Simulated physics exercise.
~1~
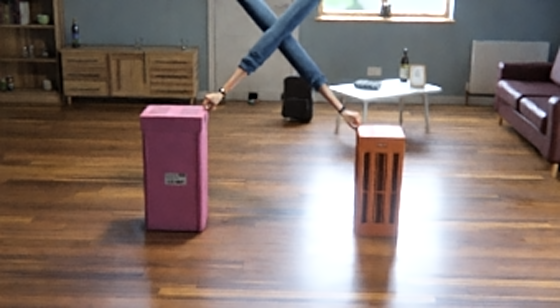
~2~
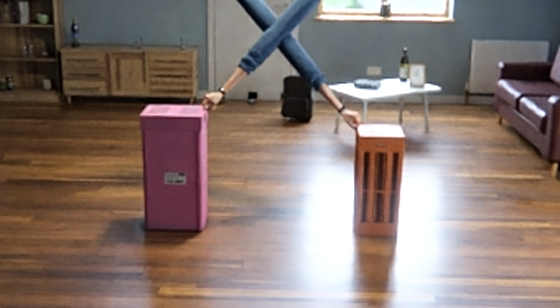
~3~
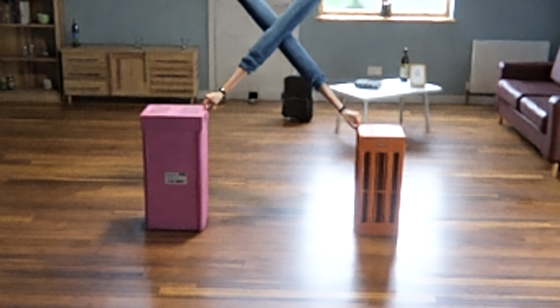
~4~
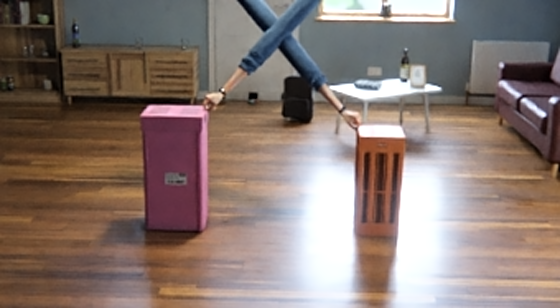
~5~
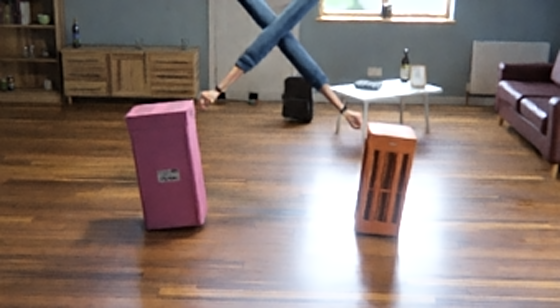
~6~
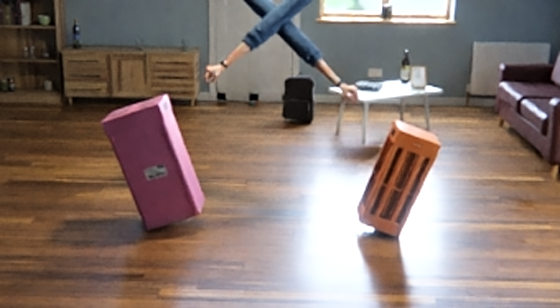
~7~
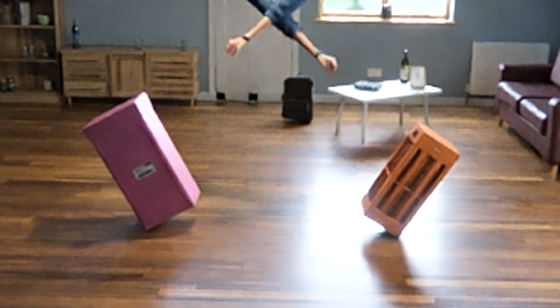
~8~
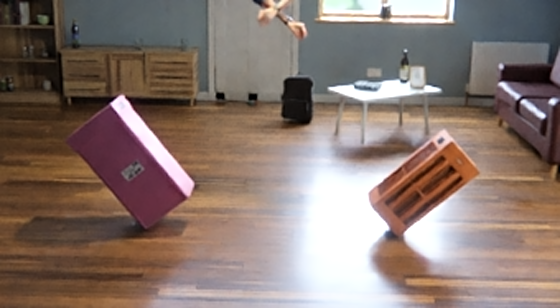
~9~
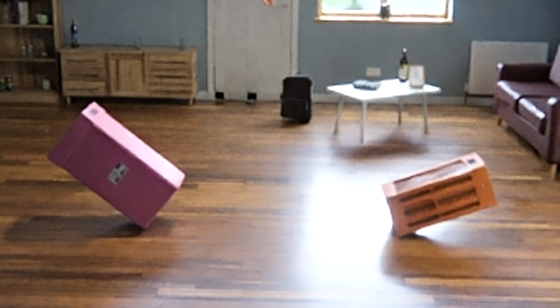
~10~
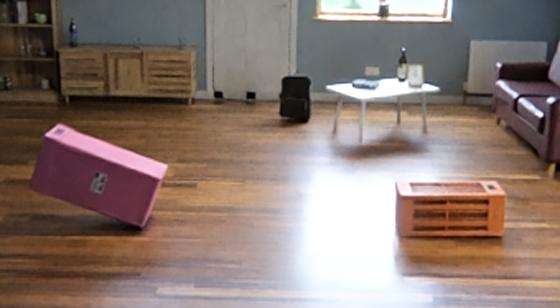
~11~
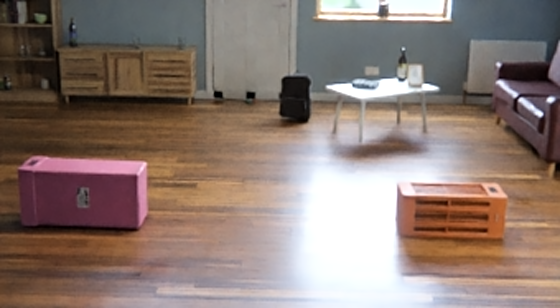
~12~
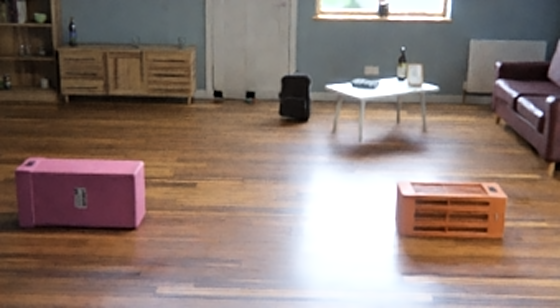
Two arms in blue sleeves, crossed over each other, reach down to a tall pink box on the left and a smaller orange slatted crate on the right, both upright on a shiny wooden floor. The slightly swaying view faces a living room with a low cabinet, a white table and a dark red sofa behind. The hands tip the pair outward, then let go and draw up out of sight. The pink box leans left while the crate leans right. The crate lands on its side first, then the box drops flat too, and both lie still.
